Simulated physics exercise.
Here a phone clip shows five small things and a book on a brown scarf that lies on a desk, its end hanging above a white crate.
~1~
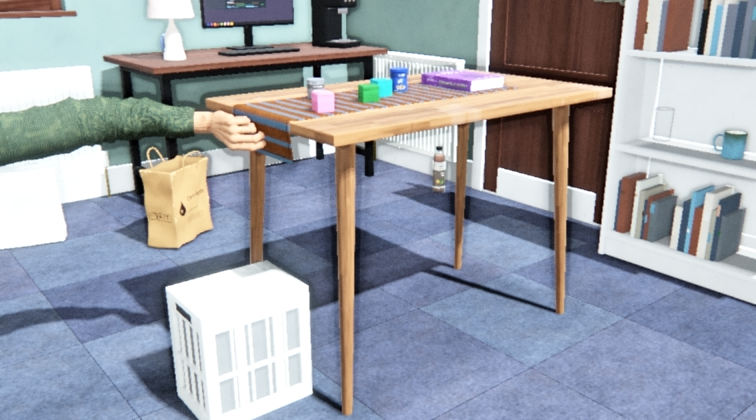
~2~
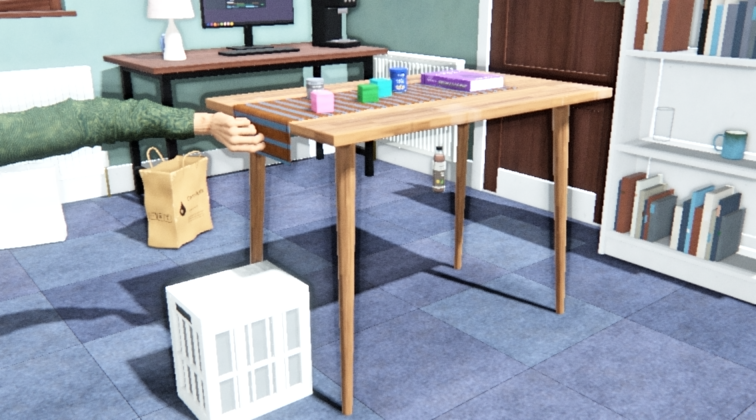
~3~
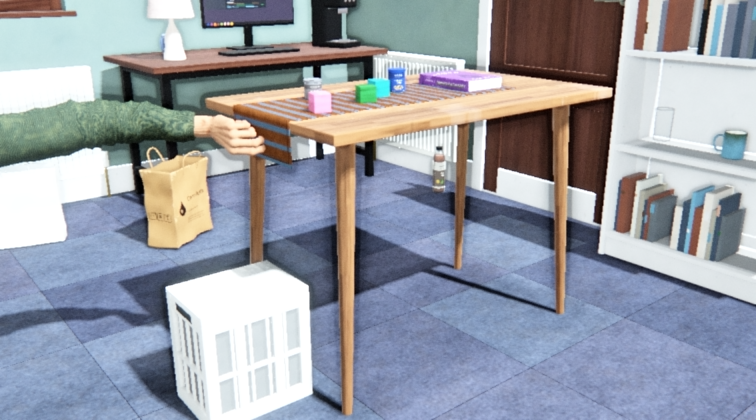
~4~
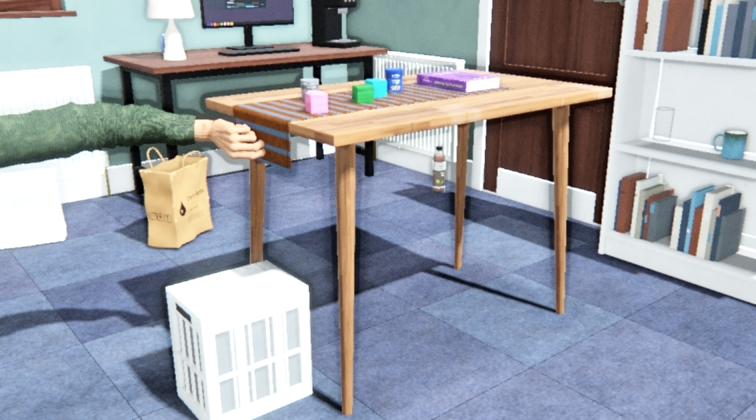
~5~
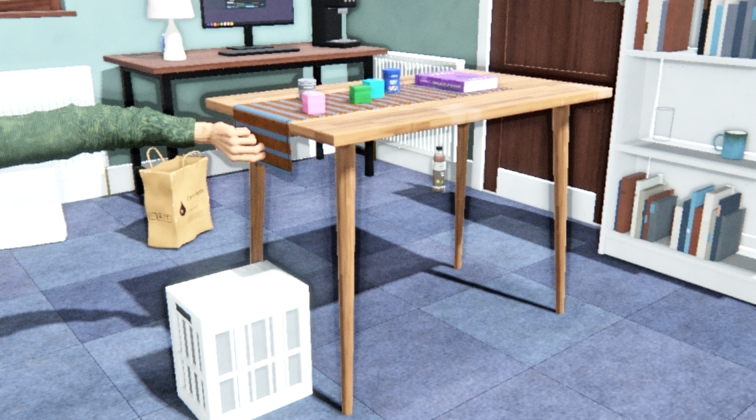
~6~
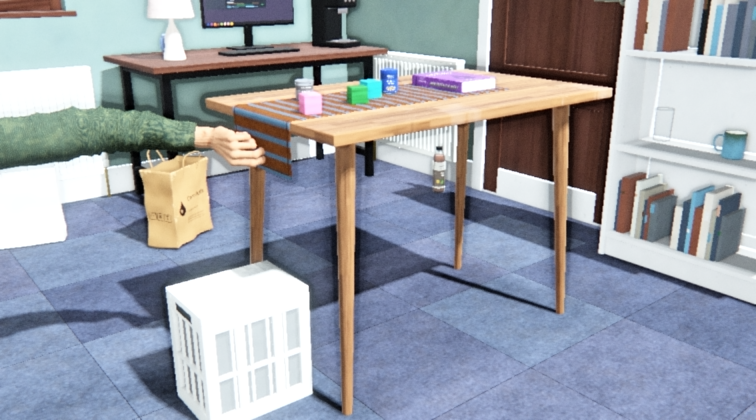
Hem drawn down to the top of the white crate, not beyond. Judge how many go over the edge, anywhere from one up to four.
I expect the number going over to be three.
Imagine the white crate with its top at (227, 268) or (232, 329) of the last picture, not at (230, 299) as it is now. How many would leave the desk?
2 and 4.
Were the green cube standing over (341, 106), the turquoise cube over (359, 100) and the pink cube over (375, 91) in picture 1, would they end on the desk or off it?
The green cube ends up knocked off; the turquoise cube ends up knocked off; the pink cube ends up still aboard.
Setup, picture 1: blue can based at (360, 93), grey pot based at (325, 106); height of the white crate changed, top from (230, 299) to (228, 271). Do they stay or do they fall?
First the blue can: It is still up there. Then the grey pot: It ends off the top.
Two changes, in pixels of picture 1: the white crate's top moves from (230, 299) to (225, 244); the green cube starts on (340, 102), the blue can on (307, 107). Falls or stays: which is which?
Green cube: Safe; blue can: Lost.
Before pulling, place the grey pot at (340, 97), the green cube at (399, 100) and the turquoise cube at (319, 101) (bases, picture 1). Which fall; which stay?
The grey pot comes down; the green cube does not fall; the turquoise cube falls.
A little later, hem near (264, 217); pink cube gone.
Next, hem near (265, 259); pink cube and grey pot gone.
When it is over, hem on the crate; pink cube, grey pot and green cube gone. The count of fallen things is three.
